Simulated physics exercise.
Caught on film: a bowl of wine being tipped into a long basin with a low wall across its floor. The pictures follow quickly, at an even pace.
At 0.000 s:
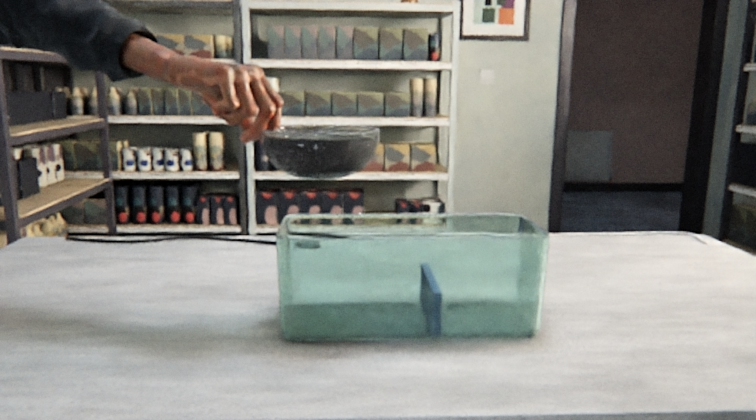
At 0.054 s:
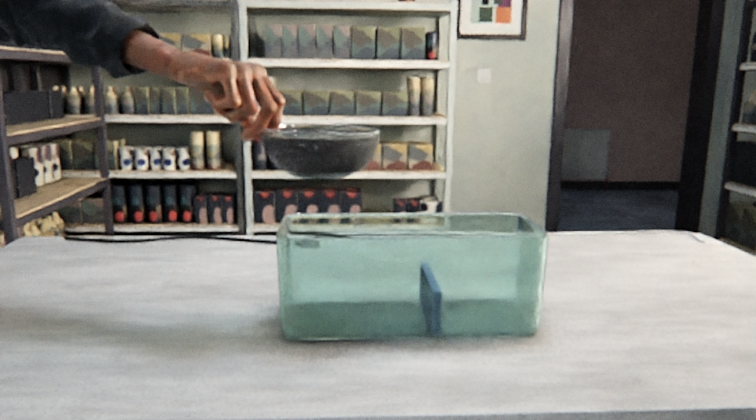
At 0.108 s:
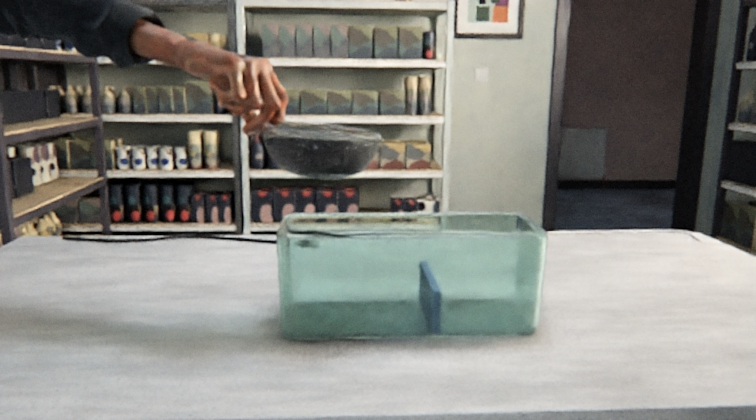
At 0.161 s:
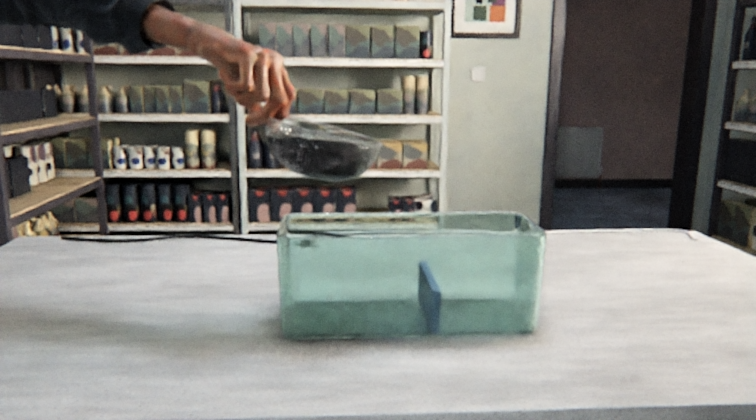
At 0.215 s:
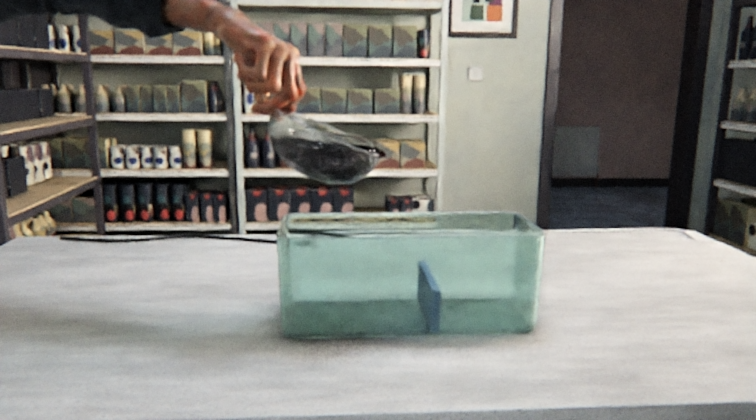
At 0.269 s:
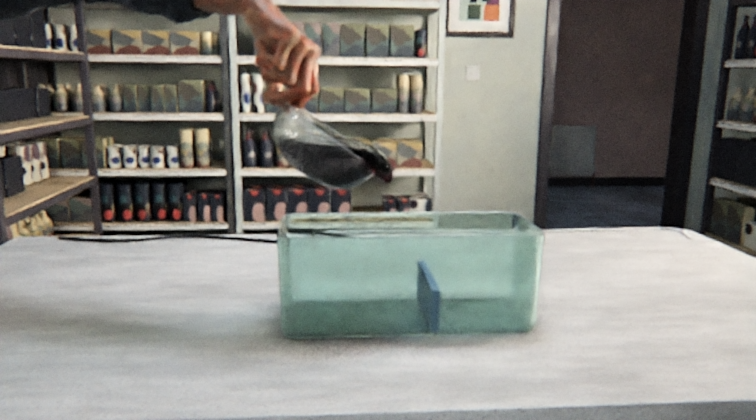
A clear bowl of dark liquid, held by a hand reaching in from the left, hangs level above a pale table in a shop-like room, seen from the front. Below it sits a long greenish glass basin with a low blue wall inside, before stocked shelves and a dark doorway at right. The hand tilts the bowl steadily rightward, liquid crossing its lip, as the view drifts very slightly.
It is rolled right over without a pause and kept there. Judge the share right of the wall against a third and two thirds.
In the end not even a third is right of the wall.
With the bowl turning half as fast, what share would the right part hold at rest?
It comes to 25 per cent or so.
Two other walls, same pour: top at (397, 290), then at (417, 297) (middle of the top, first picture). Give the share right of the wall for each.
The first gives 70 %, the second 45 %.
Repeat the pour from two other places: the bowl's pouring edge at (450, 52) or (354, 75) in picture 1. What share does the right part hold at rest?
The first gives 85 %, the second 5 %.
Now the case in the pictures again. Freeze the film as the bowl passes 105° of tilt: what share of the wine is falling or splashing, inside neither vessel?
Near 5 %.
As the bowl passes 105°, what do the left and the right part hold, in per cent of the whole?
Near 80 on the left, 10 on the right.
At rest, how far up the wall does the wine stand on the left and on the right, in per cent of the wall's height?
Some 30 per cent left and 10 right.
A moment on, the bowl is tipped right over and 2 per cent is still to pour, 81 is left of the wall and 10 right of it.
Next, the bowl is tipped right over and 0 per cent is still to pour, 85 is left of the wall and 10 right of it.
Then the bowl is tipped right over and 0 per cent is still to pour, 84 is left of the wall and 12 right of it.
Later the bowl is tipped right over and 0 per cent is still to pour, 84 is left of the wall and 12 right of it.
Finally, 84 per cent lies left of the wall, 12 right of it and 4 outside.
